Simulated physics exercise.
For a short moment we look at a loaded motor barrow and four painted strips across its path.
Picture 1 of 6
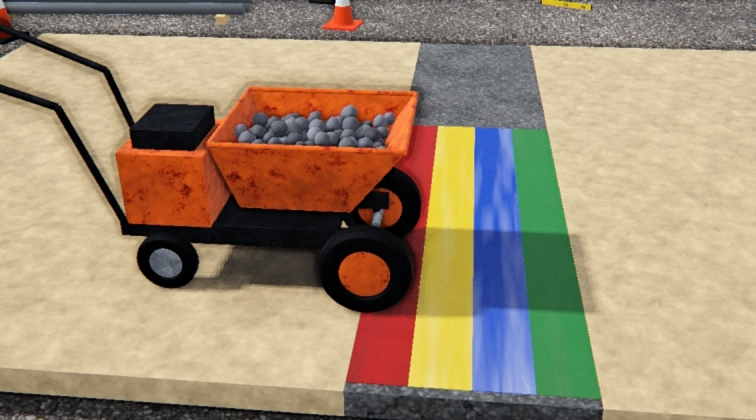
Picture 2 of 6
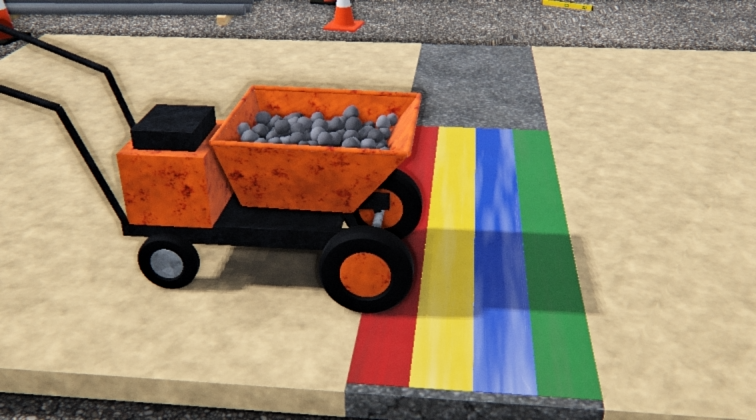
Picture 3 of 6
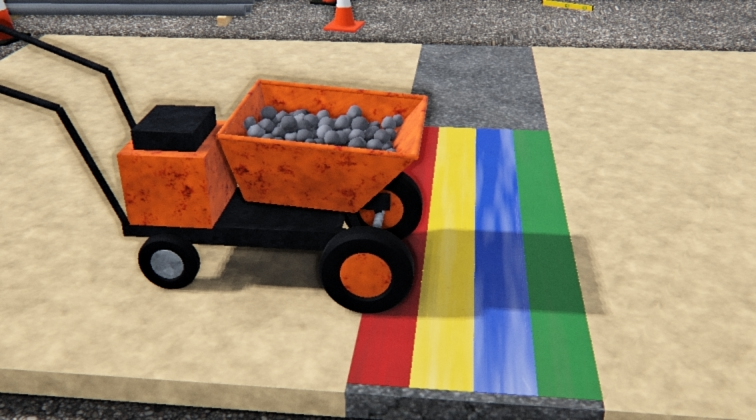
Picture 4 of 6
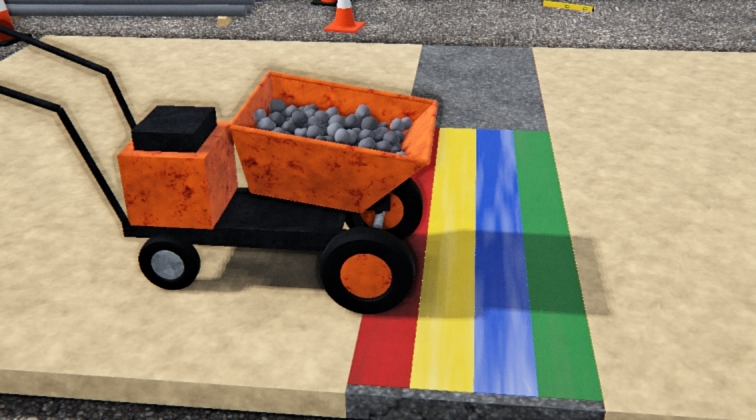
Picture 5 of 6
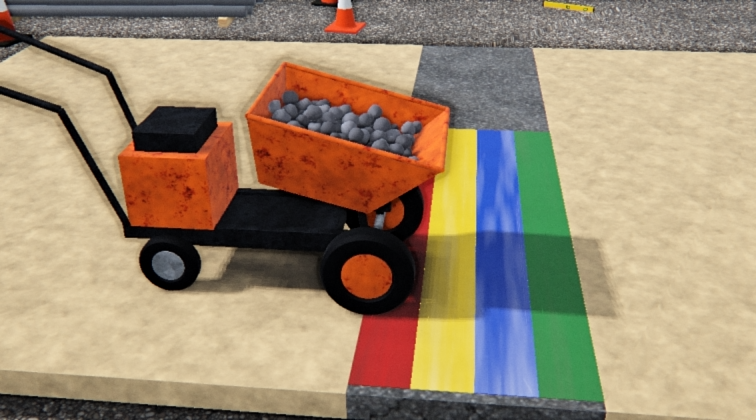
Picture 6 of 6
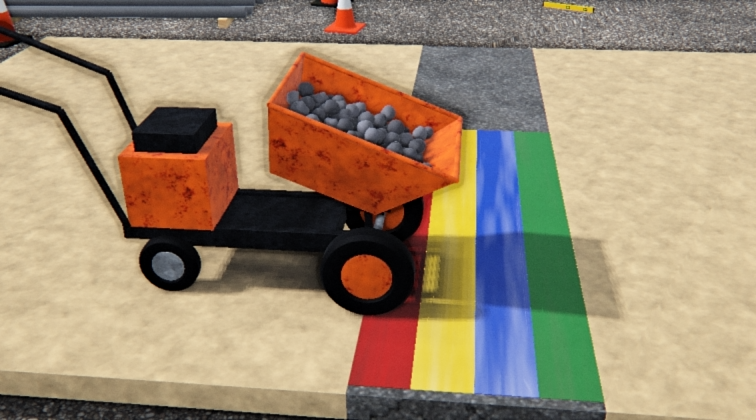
We see an orange motor barrow loaded with round grey cobbles beside red, yellow, blue and green strips painted across its path; its skip tilts steadily forward to the right, the back rising while the wheels stay in place.
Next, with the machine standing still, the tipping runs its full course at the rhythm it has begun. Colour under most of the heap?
Green.
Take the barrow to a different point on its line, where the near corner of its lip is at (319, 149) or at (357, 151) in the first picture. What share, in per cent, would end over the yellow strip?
The first spot gives roughly 30 %; the second gives roughly 10 %.
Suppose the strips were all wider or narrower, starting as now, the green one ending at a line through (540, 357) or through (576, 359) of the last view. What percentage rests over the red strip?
Roughly 0 per cent, then roughly 0 per cent.
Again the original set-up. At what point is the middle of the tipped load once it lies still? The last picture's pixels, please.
Near (576, 279), more or less.
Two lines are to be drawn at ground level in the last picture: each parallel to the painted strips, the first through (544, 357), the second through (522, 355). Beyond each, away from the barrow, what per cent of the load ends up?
Roughly 70 and 80 percent.
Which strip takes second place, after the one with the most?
Following the top strip comes that blue strip.
Just after the last frame, skip tipped steeply; every one in the skip.
A moment on, skip tipped right over; roughly two thirds in the skip; about a tenth over the blue strip; roughly a quarter over the green strip; just a few off the paint.
Further on, skip tipped right over; about a tenth in the skip; about a tenth over the blue strip; roughly a third over the green strip; roughly a third off the paint.
When it is over, skip tipped right over; about a tenth in the skip; not one over the red strip; not one over the yellow strip; about a tenth over the blue strip; roughly a third over the green strip; roughly a third off the paint.
